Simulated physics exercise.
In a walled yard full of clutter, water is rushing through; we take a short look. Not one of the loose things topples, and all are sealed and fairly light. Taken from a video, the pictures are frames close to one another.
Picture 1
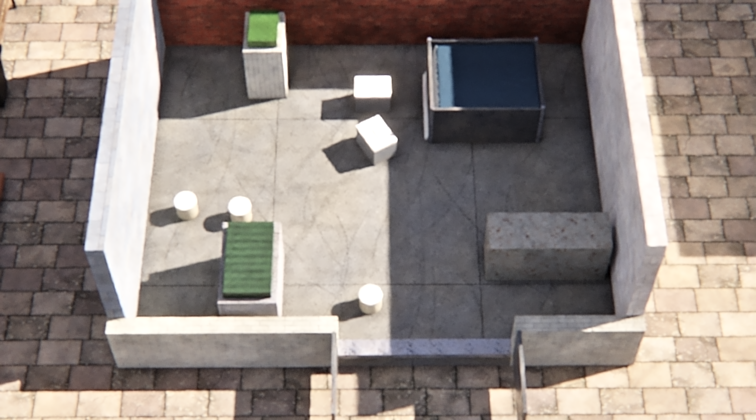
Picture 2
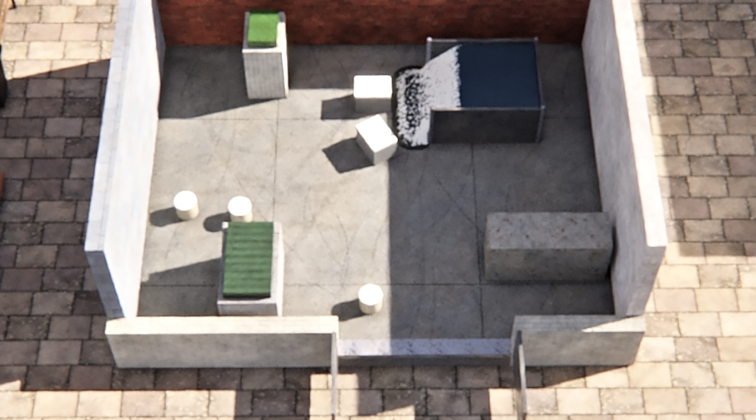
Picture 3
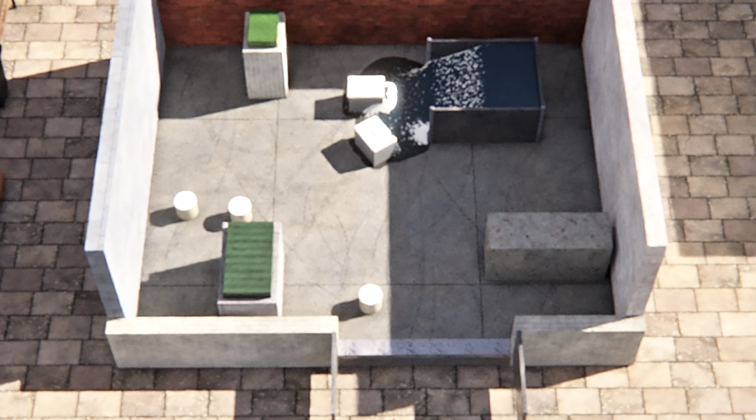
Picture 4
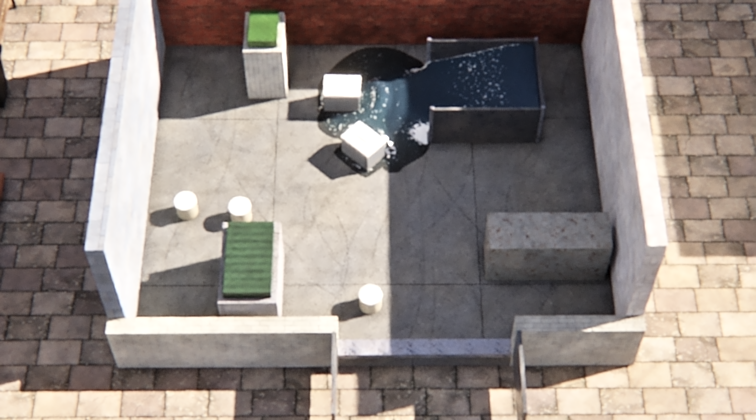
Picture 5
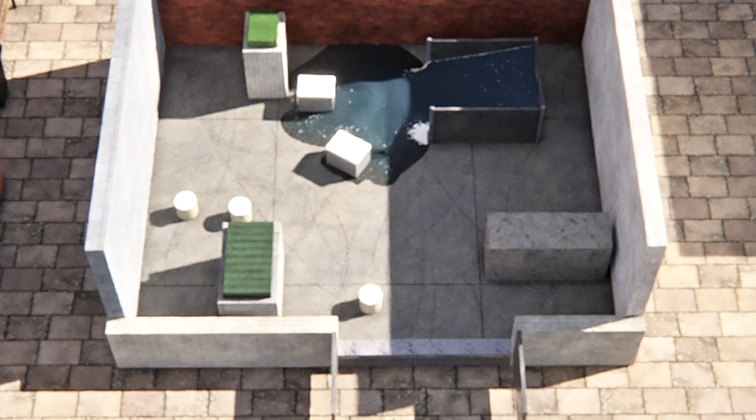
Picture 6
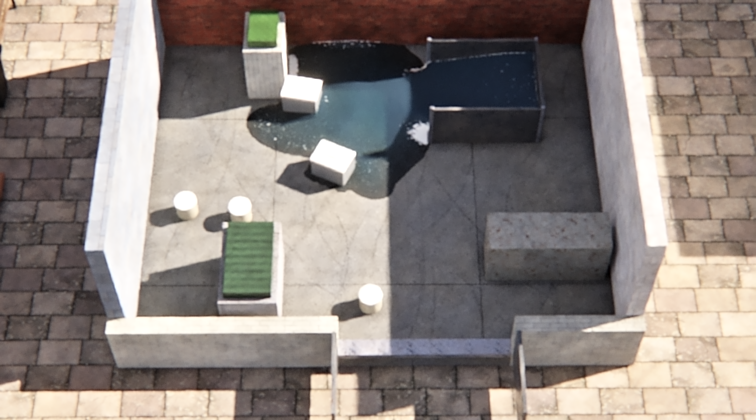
In a walled yard, water pours leftward from an open tank and pushes two white blocks left.
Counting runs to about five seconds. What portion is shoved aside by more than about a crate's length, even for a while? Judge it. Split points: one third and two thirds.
Two thirds or higher.
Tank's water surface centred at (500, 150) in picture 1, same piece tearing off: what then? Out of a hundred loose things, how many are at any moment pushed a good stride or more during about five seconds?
I make it 80 per cent.
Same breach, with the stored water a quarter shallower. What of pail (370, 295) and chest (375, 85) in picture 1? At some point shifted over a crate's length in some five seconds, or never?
Taking them in order, didn't get there and then went the full length.
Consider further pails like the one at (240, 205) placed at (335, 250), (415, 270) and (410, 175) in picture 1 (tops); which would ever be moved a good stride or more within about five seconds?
Item by item: Remains in place, remains in place, remains in place.
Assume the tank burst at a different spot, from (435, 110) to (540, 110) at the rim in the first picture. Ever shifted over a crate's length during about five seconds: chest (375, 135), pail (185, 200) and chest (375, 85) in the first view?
In turn: Less than that, short of that, less than that.
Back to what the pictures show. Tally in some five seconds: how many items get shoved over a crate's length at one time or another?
That works out to 4.
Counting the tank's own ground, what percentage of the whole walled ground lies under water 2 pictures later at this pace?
I'd put it at some 30 per cent.
A moment on, 2 of 5 are well off their spots; 1 afloat.
Next, 4 of 5 are well off their spots; 3 afloat.
Later, 4 of 5 are well off their spots; 4 afloat.
In the end, 4 of 5 are well off their spots, and 4 have been at some point; 4 afloat.
